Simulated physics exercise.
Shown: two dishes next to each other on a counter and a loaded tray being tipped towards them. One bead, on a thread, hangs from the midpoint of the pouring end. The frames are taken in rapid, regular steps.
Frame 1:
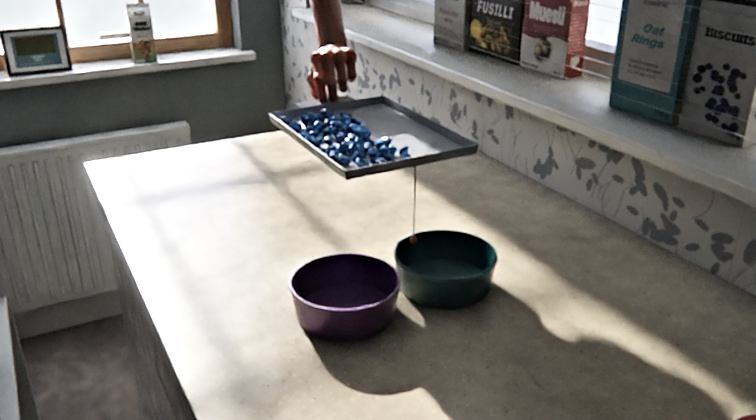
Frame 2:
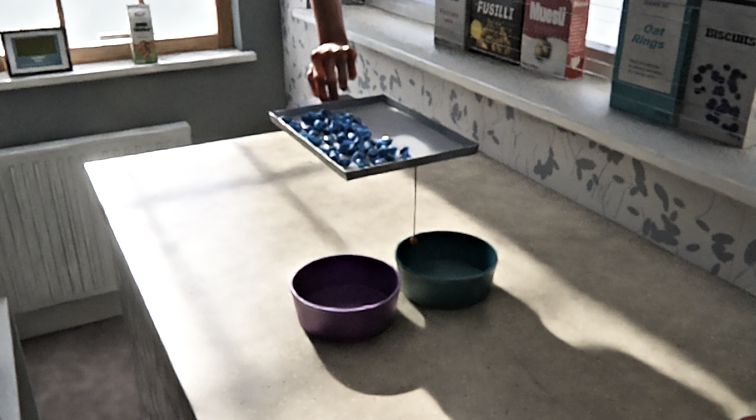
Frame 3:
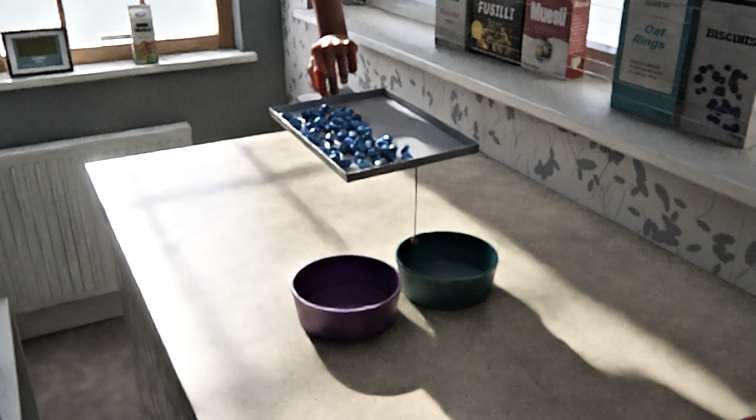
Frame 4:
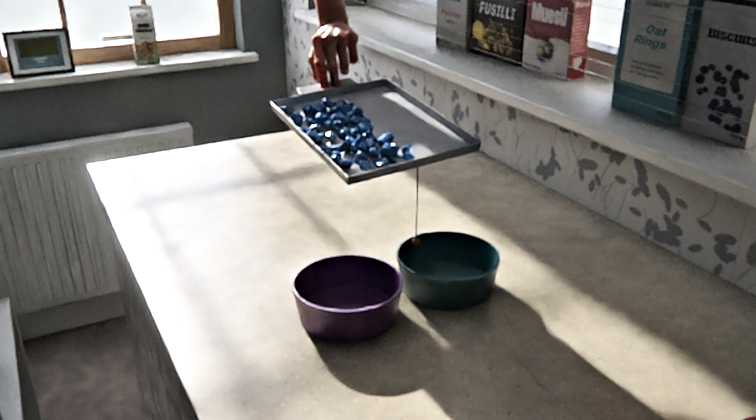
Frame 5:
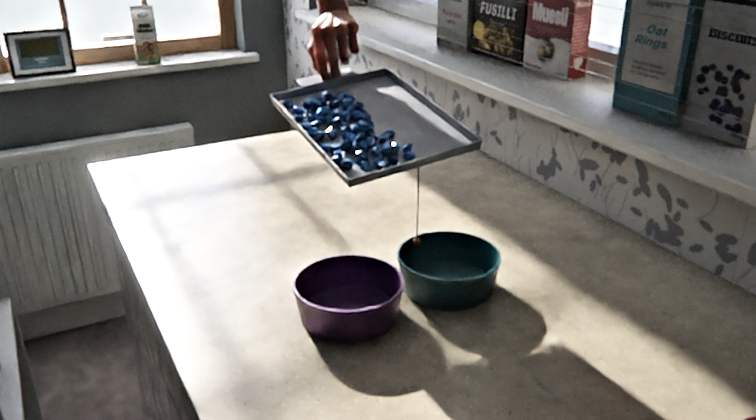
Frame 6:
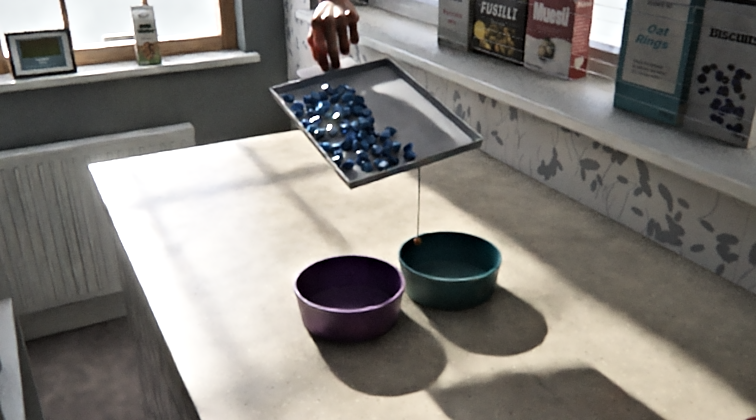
A grey tray of blue stones tilts slowly above a pale worktop in a sunlit room, seen from slightly above by a nearly still camera. A purple bowl sits at left and a dark green one at right beneath it, with a bead hanging on a thread and food boxes along the sill behind. A hand at the tray's far end rises gradually, the near left corner dips slightly, and the stones stay bunched on the left side.
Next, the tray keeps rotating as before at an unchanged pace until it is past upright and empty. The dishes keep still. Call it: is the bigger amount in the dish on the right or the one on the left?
It is in the one on the left.
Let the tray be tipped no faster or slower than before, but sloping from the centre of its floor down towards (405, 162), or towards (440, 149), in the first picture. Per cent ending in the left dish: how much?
About 40 % and about 0 %.
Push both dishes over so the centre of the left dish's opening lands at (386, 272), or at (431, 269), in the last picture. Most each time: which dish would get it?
Try 1: The dish at left. Try 2: The dish at left.
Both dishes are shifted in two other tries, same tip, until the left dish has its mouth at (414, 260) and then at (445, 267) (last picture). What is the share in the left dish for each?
Trial 1 about 40 %, trial 2 about 10 %.
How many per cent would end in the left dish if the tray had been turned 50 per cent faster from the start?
About 90 per cent.
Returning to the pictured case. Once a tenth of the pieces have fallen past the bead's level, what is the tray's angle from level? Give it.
That happens at around 75°.
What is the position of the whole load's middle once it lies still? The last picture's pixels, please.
Near (357, 307).
Just after the last frame, tray tipped steeply; almost all on the tray; just a few in the left dish.
A moment on, tray tipped right over; about a tenth on the tray; the larger part in the left dish; just a few in the right dish; about a tenth outside both; about a tenth in the air.
Further on, tray tipped past a quarter turn; almost all in the left dish; just a few in the right dish; about a tenth outside both.
When it is over, tray tipped past a quarter turn; almost all in the left dish; just a few in the right dish; about a tenth outside both.
